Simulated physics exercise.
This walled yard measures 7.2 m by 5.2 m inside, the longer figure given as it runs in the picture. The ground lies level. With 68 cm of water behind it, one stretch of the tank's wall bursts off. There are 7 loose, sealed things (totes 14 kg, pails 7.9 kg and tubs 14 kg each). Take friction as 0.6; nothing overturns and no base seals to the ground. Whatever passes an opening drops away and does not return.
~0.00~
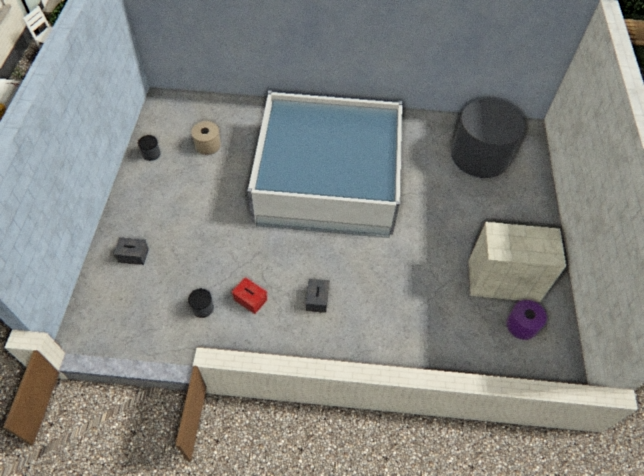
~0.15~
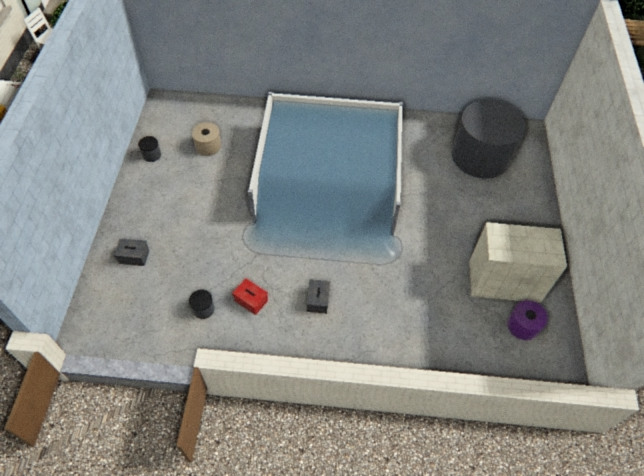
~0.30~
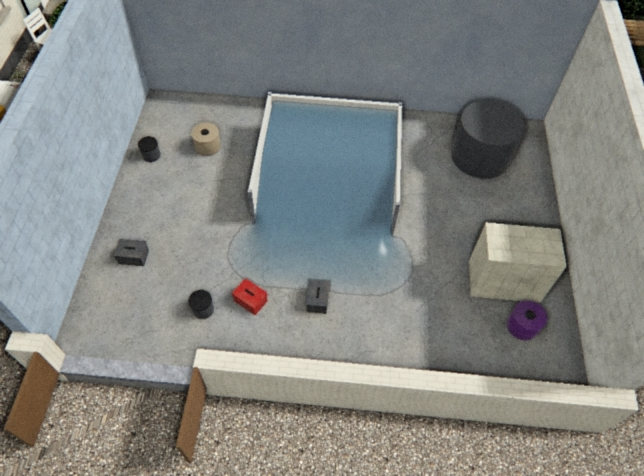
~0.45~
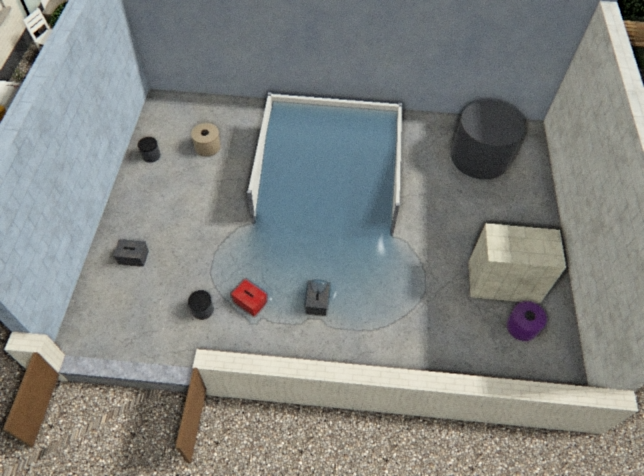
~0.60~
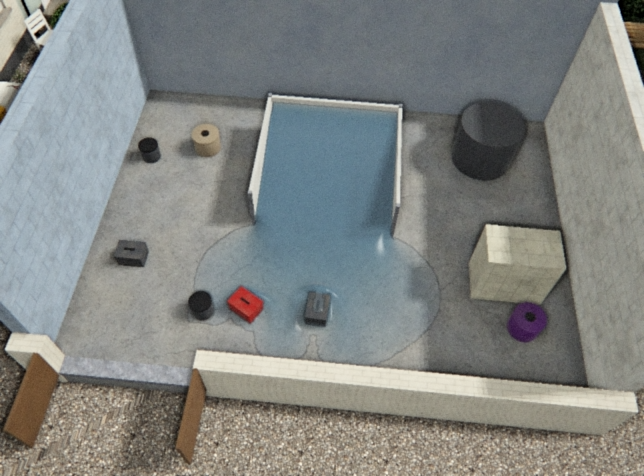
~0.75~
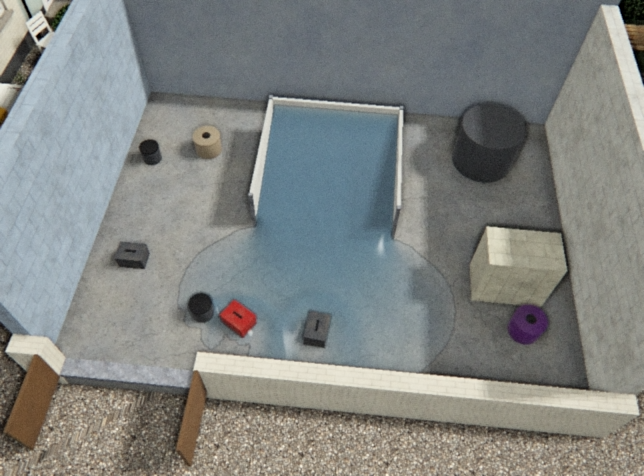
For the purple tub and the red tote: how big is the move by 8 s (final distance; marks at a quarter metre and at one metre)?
The purple tub ends far away; the red tote ends far away.
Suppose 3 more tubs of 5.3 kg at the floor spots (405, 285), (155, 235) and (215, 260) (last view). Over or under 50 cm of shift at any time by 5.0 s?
In turn: Past it, past it, over.
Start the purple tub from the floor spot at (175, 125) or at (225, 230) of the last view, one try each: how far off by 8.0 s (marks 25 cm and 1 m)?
In turn: It barely shifts; it barely shifts.
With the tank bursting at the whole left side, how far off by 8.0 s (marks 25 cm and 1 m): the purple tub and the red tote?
In that case the purple tub stays put, the red tote holds its place.
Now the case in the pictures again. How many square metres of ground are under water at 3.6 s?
About 24 m2.
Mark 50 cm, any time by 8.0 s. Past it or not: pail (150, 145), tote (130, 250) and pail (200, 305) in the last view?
In that order: Short of it, more, over.
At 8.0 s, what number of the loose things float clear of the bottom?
I count 1.
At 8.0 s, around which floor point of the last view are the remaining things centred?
Near (243, 188).
After 1.6 s the purple tub is near (531, 319), 0.0 m from its start, aground; the red tote is near (158, 359), 1.5 m from its start, aground; 0 of 7 are out; 1 afloat.
After 3.6 s the purple tub is near (567, 274), 0.9 m from its start, afloat; the red tote has gone out; 2 of 7 are out; 2 afloat.
After 5.6 s the purple tub is near (539, 136), 3.5 m from its start, afloat; the red tote has gone out; 2 of 7 are out; 1 afloat.
After 8.0 s the purple tub is near (483, 114), 3.9 m from its start, afloat; the red tote has gone out; 2 of 7 are out; 1 afloat.
